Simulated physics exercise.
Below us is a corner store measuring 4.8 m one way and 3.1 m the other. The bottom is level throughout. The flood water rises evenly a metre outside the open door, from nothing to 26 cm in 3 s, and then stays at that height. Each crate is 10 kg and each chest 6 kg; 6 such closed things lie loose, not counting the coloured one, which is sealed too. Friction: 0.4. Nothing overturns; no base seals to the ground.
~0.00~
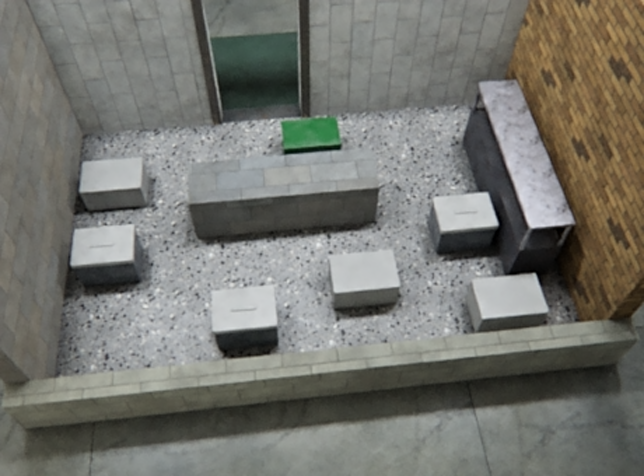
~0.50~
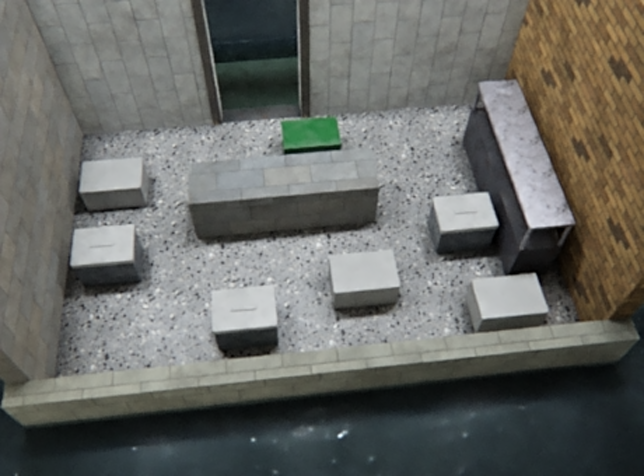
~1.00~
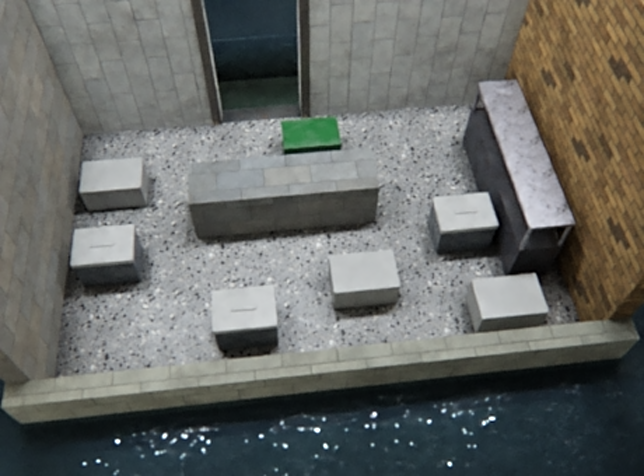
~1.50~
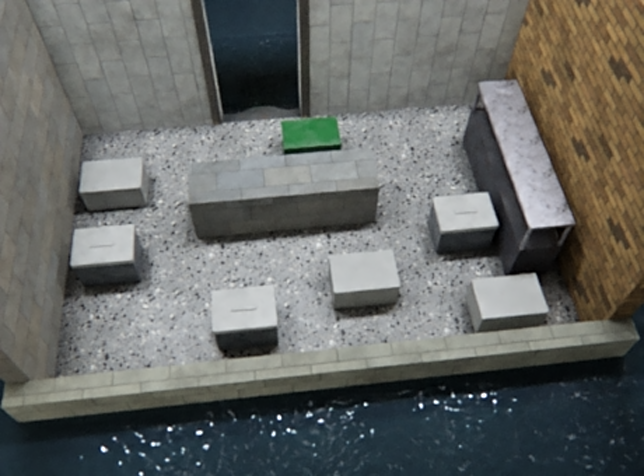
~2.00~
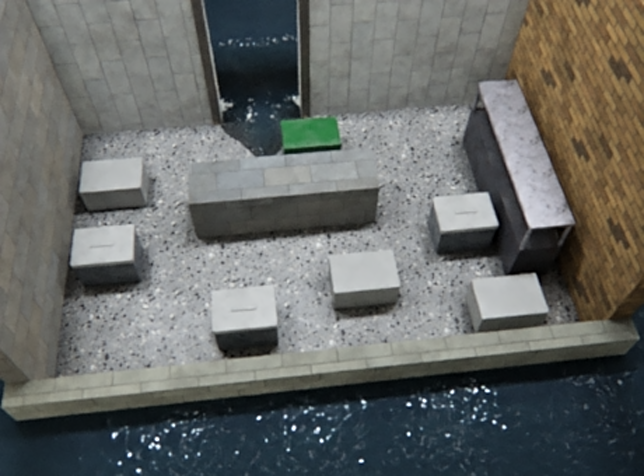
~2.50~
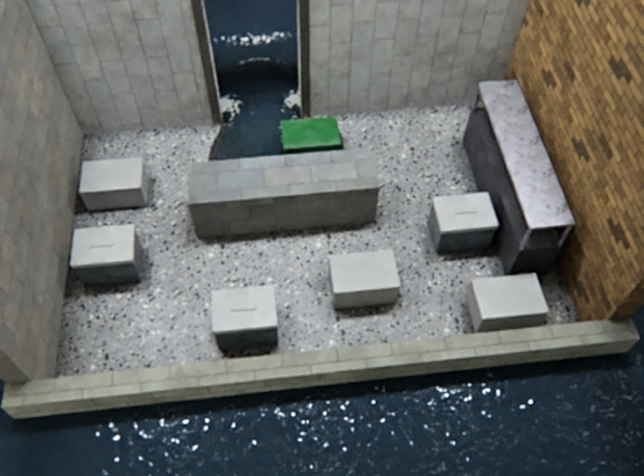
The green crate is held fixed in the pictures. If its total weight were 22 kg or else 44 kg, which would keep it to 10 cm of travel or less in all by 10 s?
Final guess: It slides too far regardless.
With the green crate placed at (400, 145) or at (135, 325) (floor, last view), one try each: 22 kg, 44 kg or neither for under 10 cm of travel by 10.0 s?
One by one: Only the big mass suffices; only the big mass suffices.
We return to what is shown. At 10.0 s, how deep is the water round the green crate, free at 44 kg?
Something like 10 centimetres.
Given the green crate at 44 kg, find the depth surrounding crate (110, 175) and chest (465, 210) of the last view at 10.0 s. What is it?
About 6 and 9 cm.
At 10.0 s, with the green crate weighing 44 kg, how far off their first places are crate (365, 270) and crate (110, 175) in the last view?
In that order: 80 cm, 250 cm.
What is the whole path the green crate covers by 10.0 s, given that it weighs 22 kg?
It covers about 250 cm altogether.
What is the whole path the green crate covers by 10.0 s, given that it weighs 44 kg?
Some 120 cm in all.
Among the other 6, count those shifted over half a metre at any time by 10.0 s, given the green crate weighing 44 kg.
The number is 5.
After 3.5 s the green crate would be 34 cm from its start with 22 kg and 3 cm from its start with 44 kg; 9 cm of water round it then.
After 4.5 s the green crate would be 129 cm from its start with 22 kg and 30 cm from its start with 44 kg; 11 cm of water round it then.
After 7.0 s the green crate would be 169 cm from its start with 22 kg and 86 cm from its start with 44 kg; 8 cm of water round it then.
After 10.0 s the green crate would be 193 cm from its start with 22 kg and 100 cm from its start with 44 kg; 10 cm of water round it then.
